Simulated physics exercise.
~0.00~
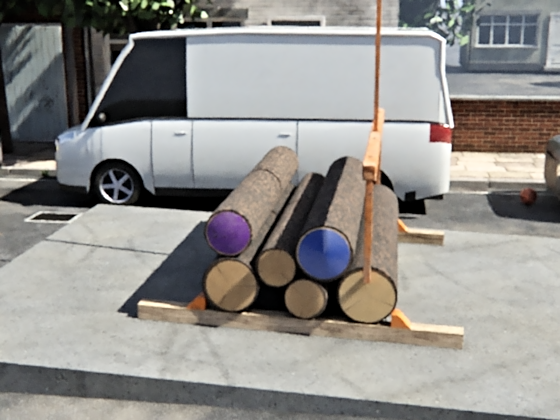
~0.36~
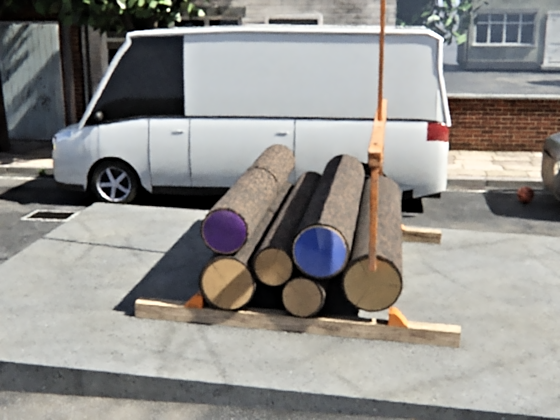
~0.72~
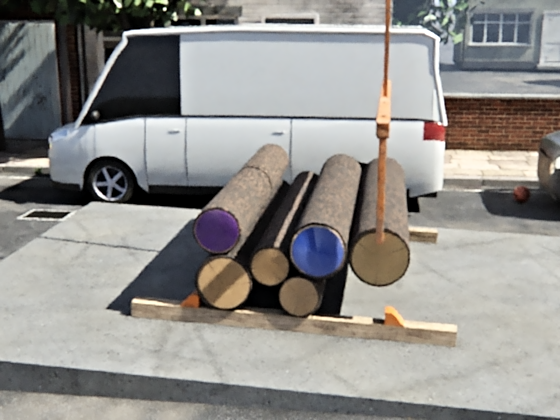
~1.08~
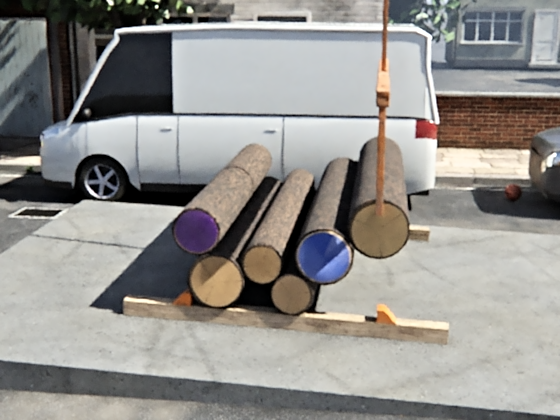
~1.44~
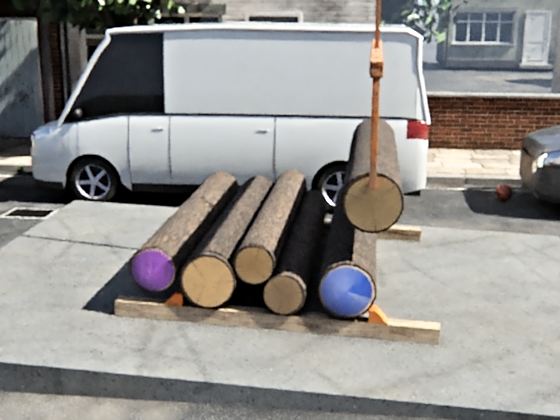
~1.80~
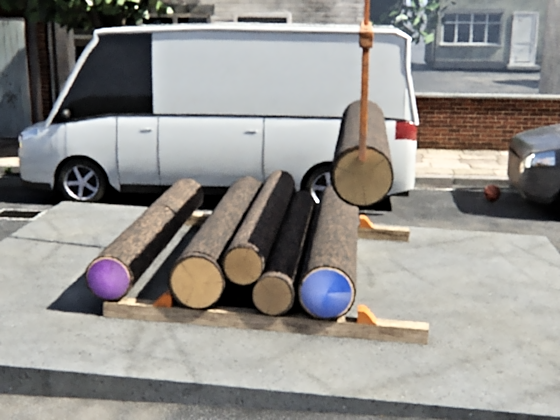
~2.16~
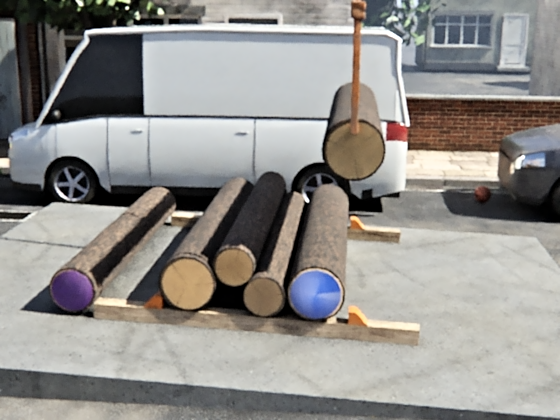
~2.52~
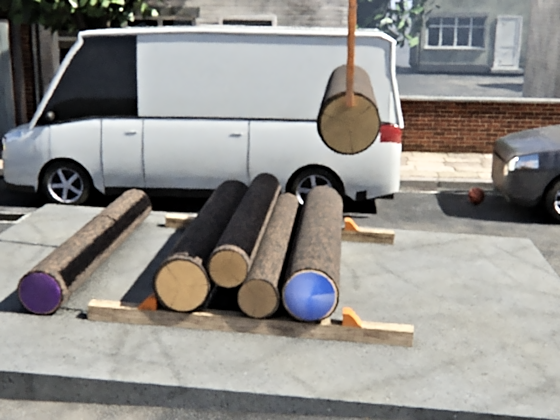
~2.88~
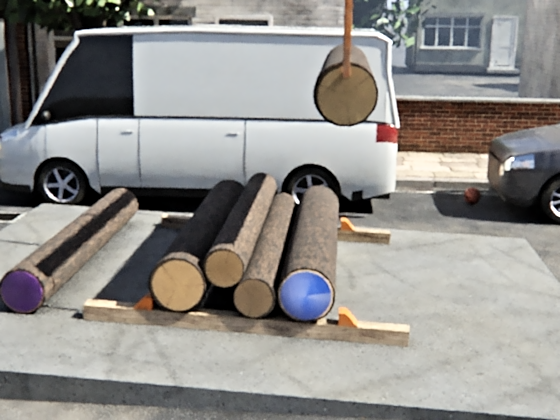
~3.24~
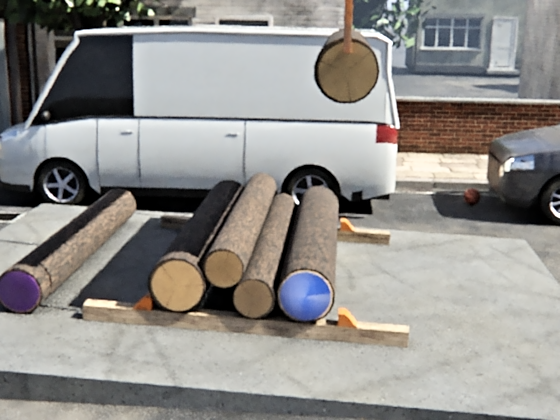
An orange beam lifts one log away, and the purple-ended log rolls off left as the blue-ended one drops.
